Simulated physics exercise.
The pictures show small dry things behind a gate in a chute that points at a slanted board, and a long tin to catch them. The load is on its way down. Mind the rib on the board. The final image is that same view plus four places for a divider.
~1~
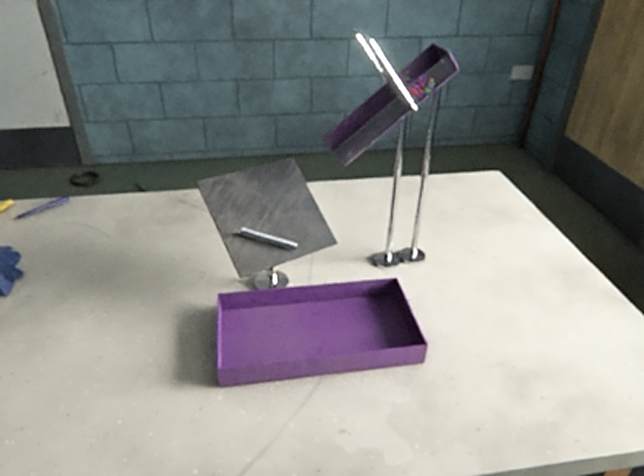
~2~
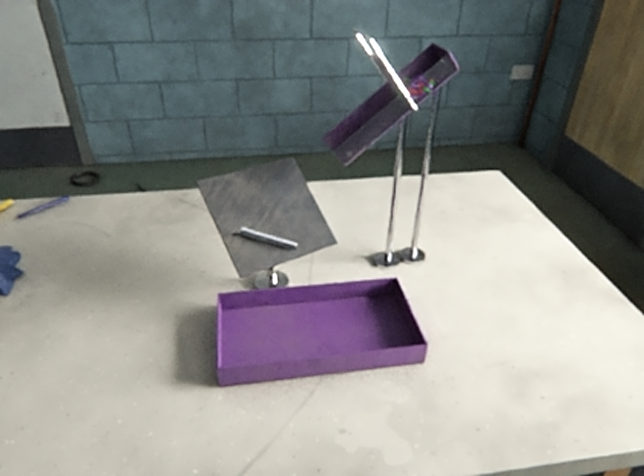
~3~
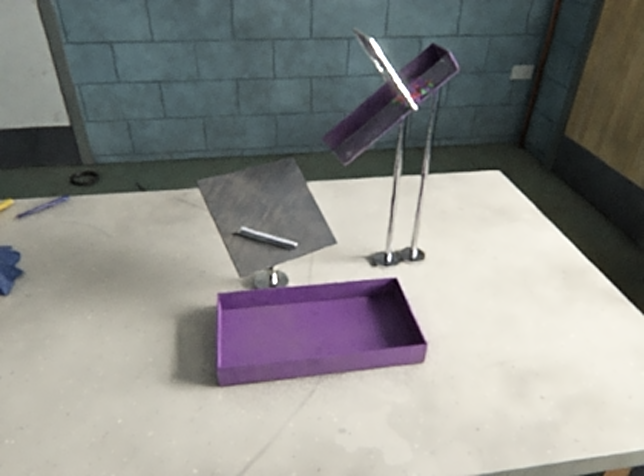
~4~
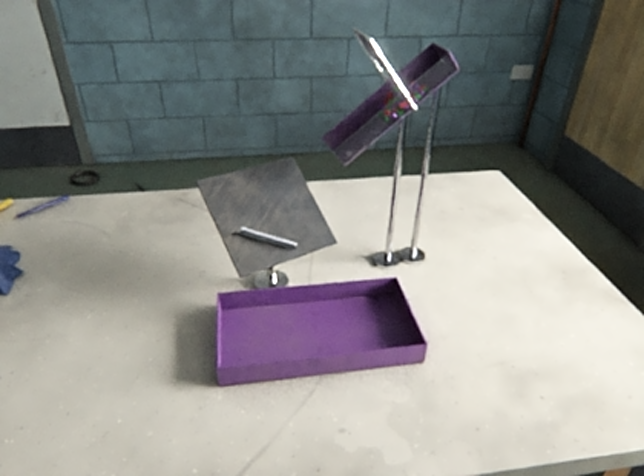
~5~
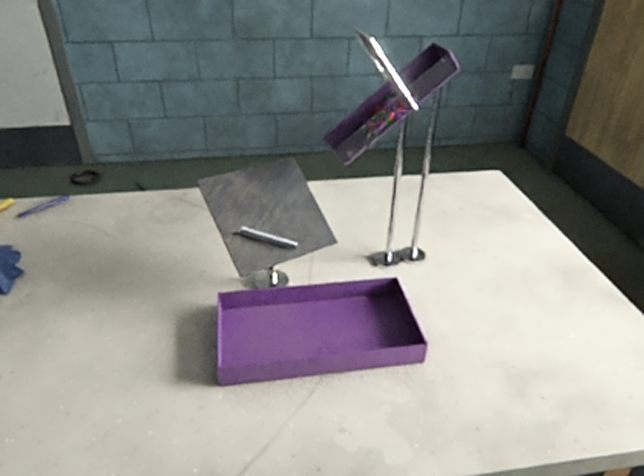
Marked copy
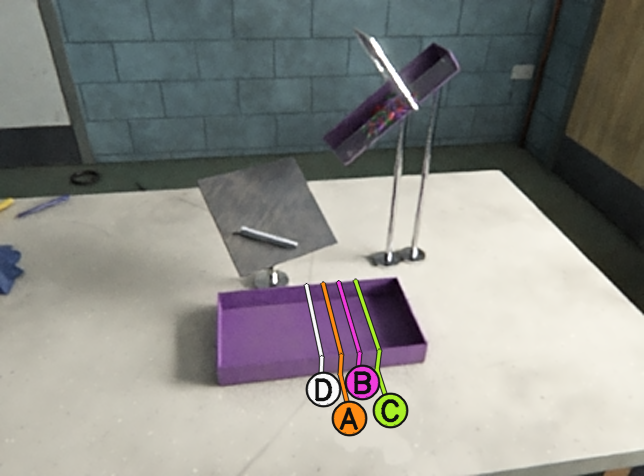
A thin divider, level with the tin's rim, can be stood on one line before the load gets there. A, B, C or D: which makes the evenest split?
Take A.
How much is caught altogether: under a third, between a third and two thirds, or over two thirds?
It is over two thirds.
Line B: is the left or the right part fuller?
The left side.
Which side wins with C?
More lands on the left.
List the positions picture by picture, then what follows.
Load behind the gate at (412, 85), jelly beans; lip of the chute at (339, 159), sloping fairly steeply, in the first frame.
Middle of the board at (269, 213), tilted fairly steeply; middle of its low edge at (292, 259); of its high edge at (247, 169), in the second frame.
Front corners of the tin at (217, 368) and (427, 344), empty; front of the load at (393, 101), in the third frame.
Middle of the load at (403, 100); its front at (381, 114), about a third of the way to the lip; rib from (242, 228) to (297, 244), in the fourth frame.
Middle of the load at (388, 107); its front at (369, 136), about half of the way to the lip, in the fifth frame.
On the marked copy, line A crosses the front rim at (341, 354); line B crosses the front rim at (359, 352); line C crosses the front rim at (379, 350); line D crosses the front rim at (321, 356).
Choosing A, of what is caught, about two thirds on the left of the divider, about a third on the right.
Choosing B, of what is caught, nearly all on the left of the divider, a small part on the right.
Choosing C, of what is caught, all on the left of the divider, none on the right.
Choosing D, of what is caught, a small part on the left of the divider, nearly all on the right.
